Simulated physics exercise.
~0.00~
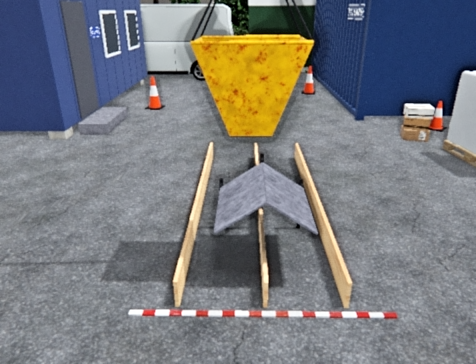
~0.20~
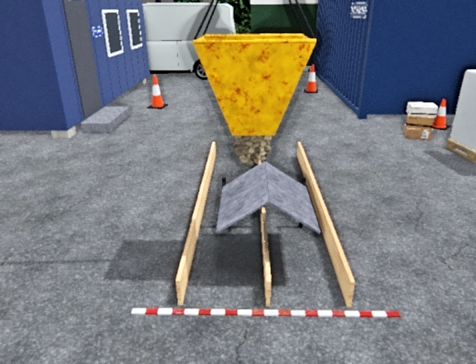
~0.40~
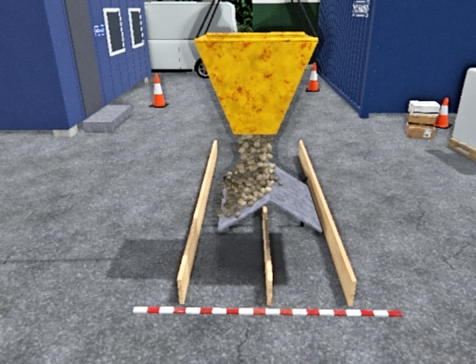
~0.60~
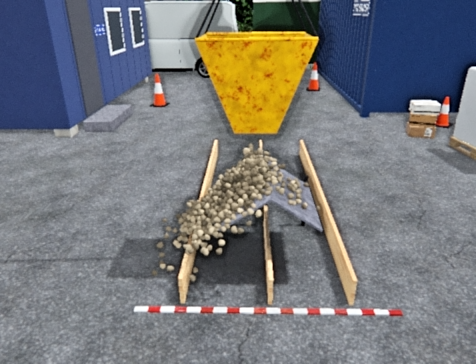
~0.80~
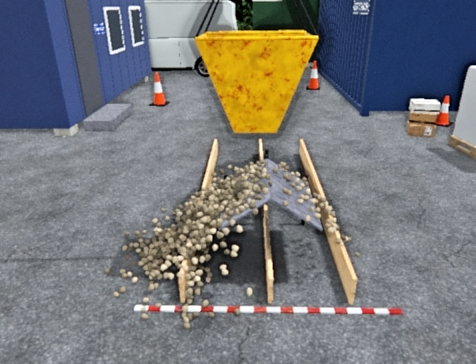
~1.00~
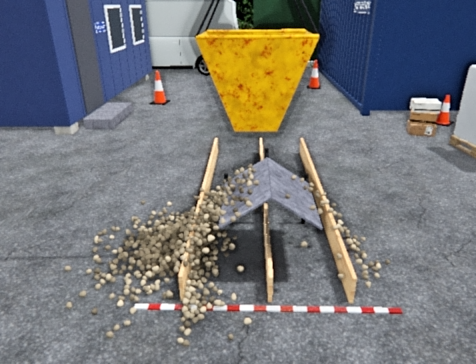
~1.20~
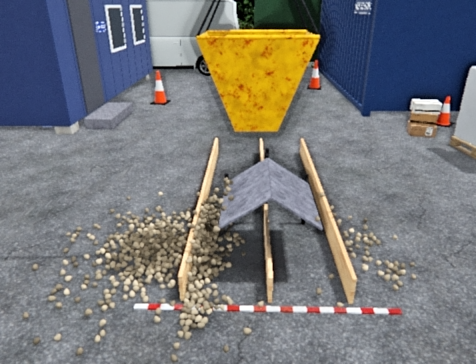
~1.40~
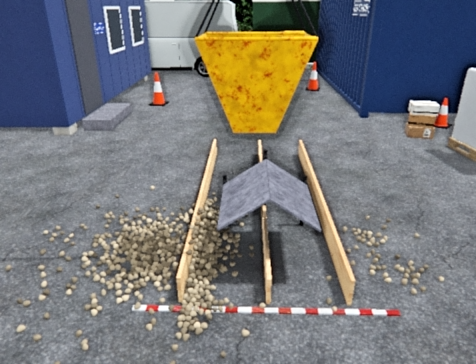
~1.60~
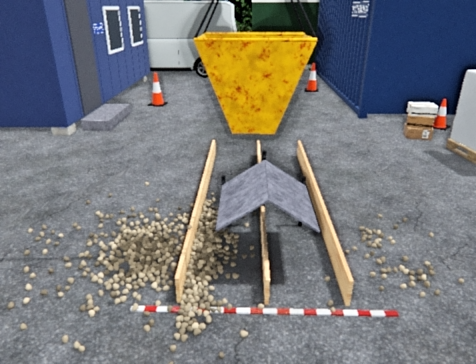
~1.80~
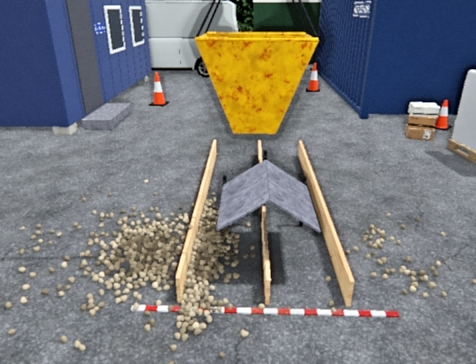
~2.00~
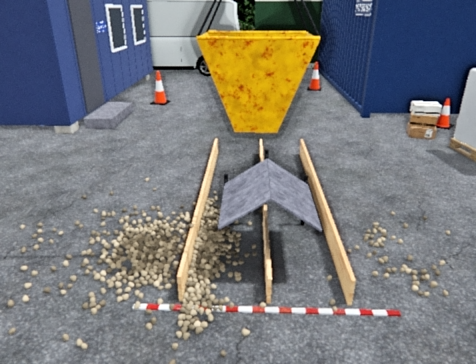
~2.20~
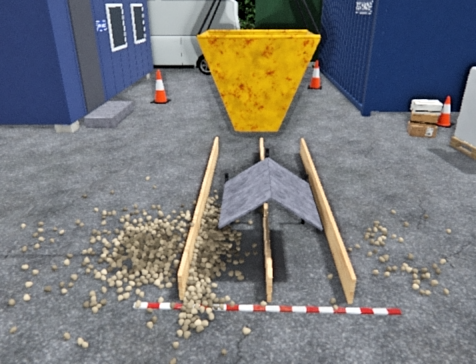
In this clip, round stones drop from a stationary yellow skip onto a grey peaked slope, spilling mostly left across the wooden planks and striped staff. They settle in a large scattered pile around the left plank, with a smaller scatter beyond the right plank.
